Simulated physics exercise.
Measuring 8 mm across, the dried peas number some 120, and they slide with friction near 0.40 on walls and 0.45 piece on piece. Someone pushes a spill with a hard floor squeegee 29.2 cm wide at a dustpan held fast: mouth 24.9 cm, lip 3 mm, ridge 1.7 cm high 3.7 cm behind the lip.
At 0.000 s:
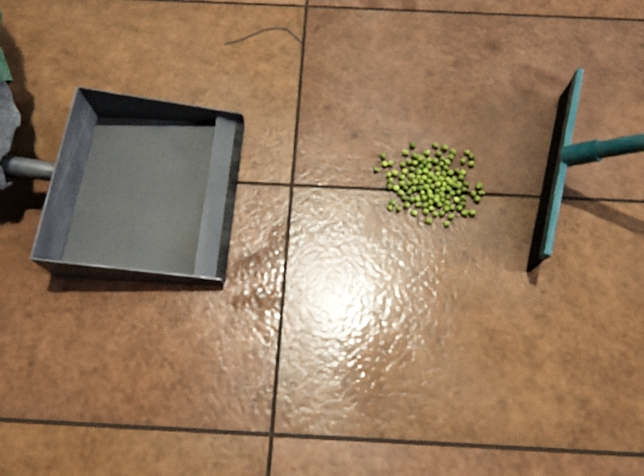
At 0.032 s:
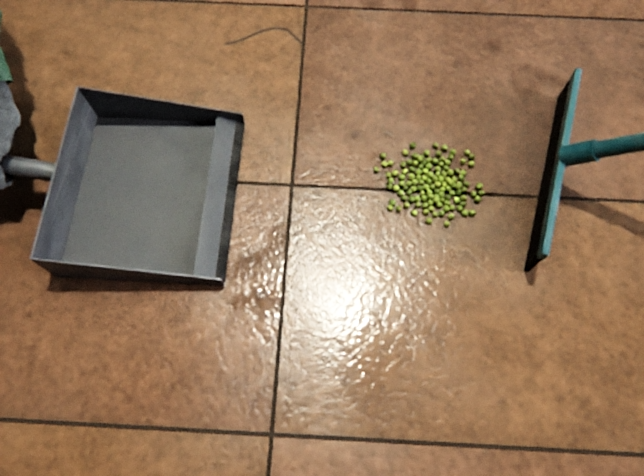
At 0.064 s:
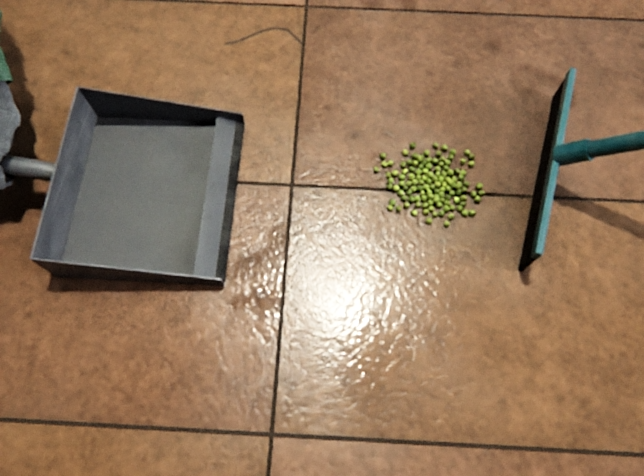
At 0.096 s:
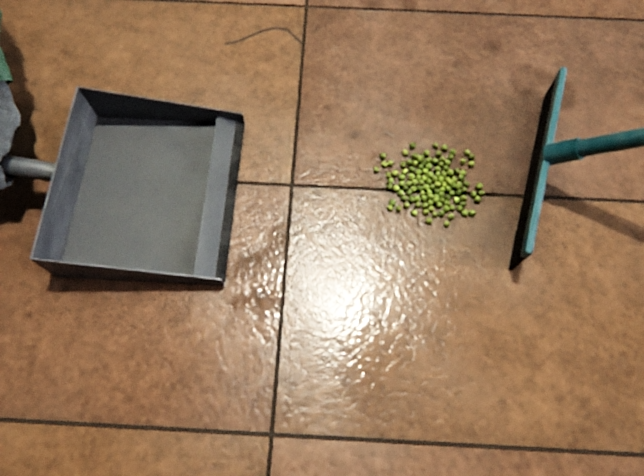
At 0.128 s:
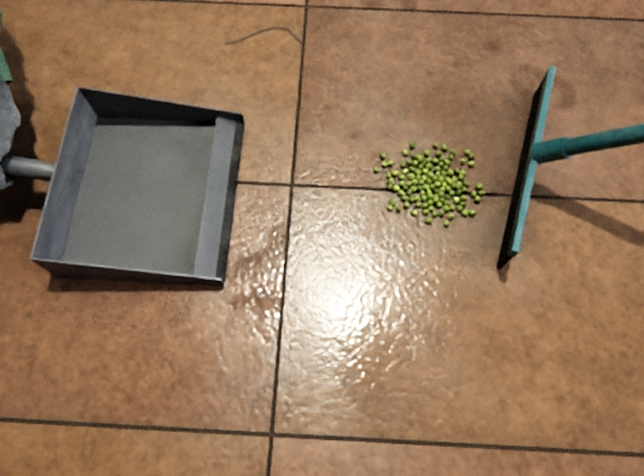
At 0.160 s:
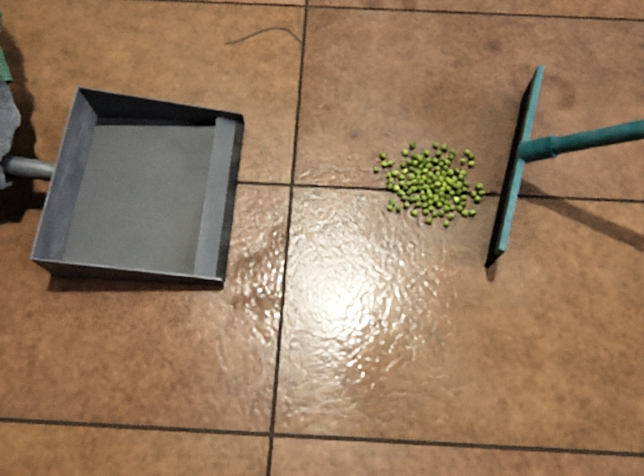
In the video, a green-bladed squeegee on a green handle slides steadily left across brown floor tiles toward a small cluster of green dried peas, while the peas and a gray dustpan at left remain still.
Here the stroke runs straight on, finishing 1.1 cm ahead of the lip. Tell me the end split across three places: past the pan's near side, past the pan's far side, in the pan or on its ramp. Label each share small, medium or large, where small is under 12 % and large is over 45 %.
Past the pan's near side: Small. Past the pan's far side: Medium. In the pan or on its ramp: Small.
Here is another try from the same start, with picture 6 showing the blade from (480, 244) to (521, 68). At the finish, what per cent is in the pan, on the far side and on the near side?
You'd see pan at 10, far at 35 and near at 0.
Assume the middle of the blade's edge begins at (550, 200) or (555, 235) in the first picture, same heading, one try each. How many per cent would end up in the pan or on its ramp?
Some 0 and 0 per cent.
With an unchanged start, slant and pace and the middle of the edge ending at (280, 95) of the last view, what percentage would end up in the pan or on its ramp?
Roughly 5 %.
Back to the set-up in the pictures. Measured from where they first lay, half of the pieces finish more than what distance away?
28 cm or so.
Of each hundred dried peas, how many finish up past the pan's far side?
I'd put it near 30 percent.
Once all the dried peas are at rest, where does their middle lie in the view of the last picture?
Est. centre at rest: (246, 153) px.
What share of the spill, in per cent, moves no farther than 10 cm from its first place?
0 %.
Then, at 0.48 s, middle of the blade 22 cm from the lip; 0 % over the lip, far side 5 %, near side 0 %.
After 0.70 s, middle of the blade 11 cm from the lip; 0 % over the lip, far side 20 %, near side 0 %.
Then, at 1.03 s, middle of the blade 5 cm from the lip; 0 % over the lip, far side 30 %, near side 0 %.
By 1.6 s all is still; near side 0 %, far side 30 %, pan 0 %, in front of the lip or behind the blade 70 %.
